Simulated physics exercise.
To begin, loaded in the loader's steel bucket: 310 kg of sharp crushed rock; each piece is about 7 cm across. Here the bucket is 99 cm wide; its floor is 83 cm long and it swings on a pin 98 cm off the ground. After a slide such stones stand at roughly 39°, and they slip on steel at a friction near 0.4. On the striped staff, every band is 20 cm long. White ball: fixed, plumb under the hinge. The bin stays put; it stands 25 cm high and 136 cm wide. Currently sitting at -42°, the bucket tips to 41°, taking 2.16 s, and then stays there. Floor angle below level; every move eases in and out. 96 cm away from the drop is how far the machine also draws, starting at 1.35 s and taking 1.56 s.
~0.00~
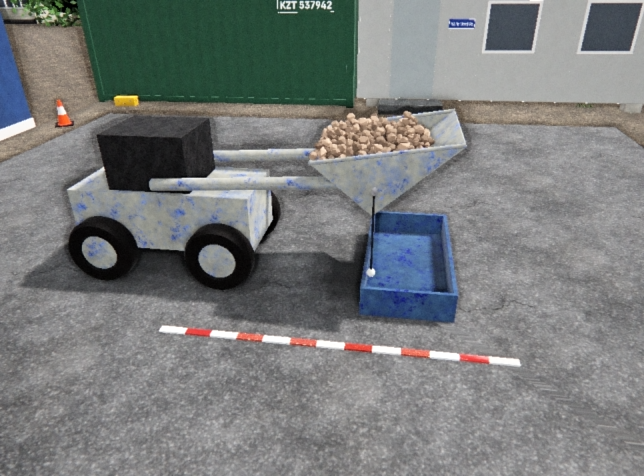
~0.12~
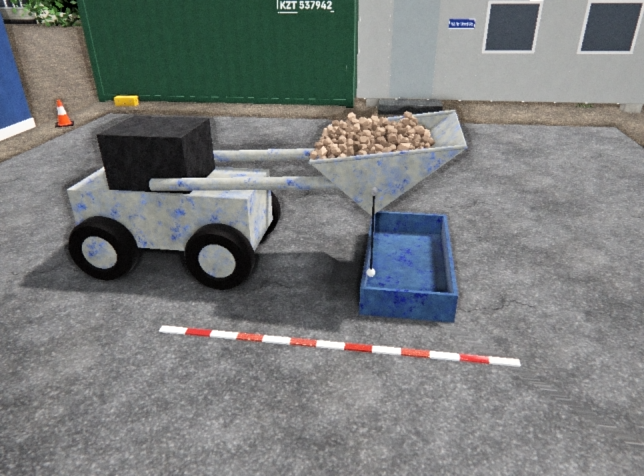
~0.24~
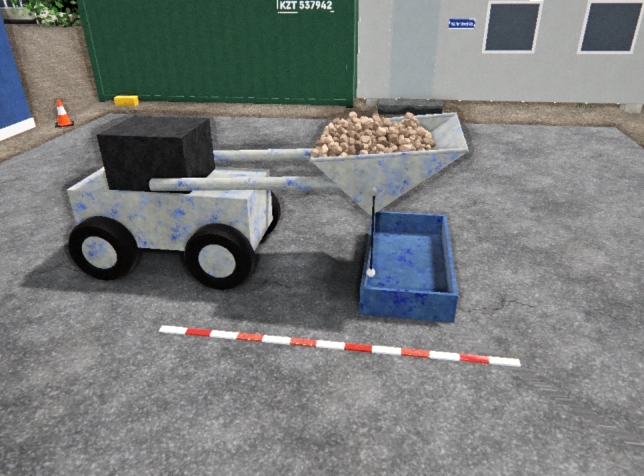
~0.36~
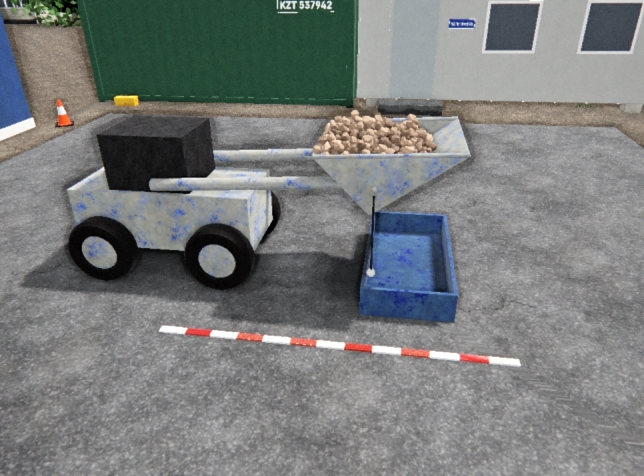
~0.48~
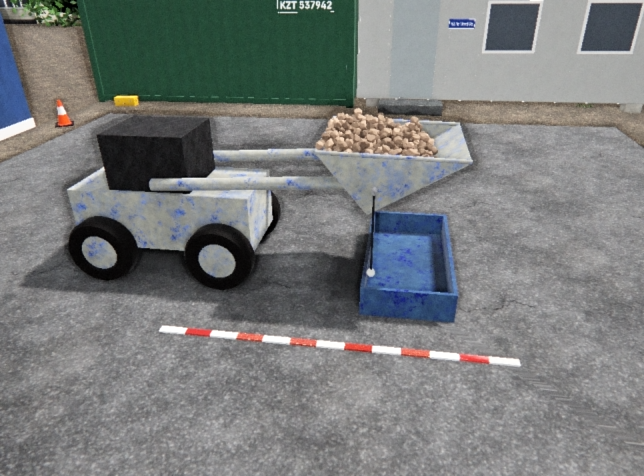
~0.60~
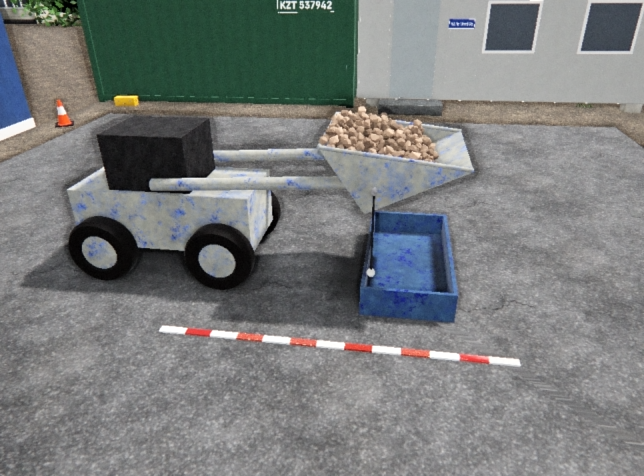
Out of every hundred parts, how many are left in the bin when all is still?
Near 85 in every hundred.
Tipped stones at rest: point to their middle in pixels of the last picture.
Middle at around (407, 259), I'd say.
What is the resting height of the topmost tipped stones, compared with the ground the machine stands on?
Roughly 34 cm above ground level.
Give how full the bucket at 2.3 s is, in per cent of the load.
I'd say it's holding near 5 per cent.
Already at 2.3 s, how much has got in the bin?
Close to 80 per cent has got there by then.
After 1.6 s the floor is at 28°; 96 % in the bucket, 4 % in the bin, 1 % beside or beyond the bin; the foremost stones are at (452, 231).
After 2.3 s the floor is at 41°; 7 % in the bucket, 5 % short of the bin, 81 % in the bin, 7 % beside or beyond the bin; the foremost stones are at (518, 280).
After 3.4 s the floor is at 41°; 0 % in the bucket, 10 % short of the bin, 83 % in the bin, 7 % beside or beyond the bin; the foremost stones are at (526, 281).
After 5.8 s the floor is at 41°; 0 % in the bucket, 10 % short of the bin, 83 % in the bin, 7 % beside or beyond the bin; the foremost stones are at (526, 281).
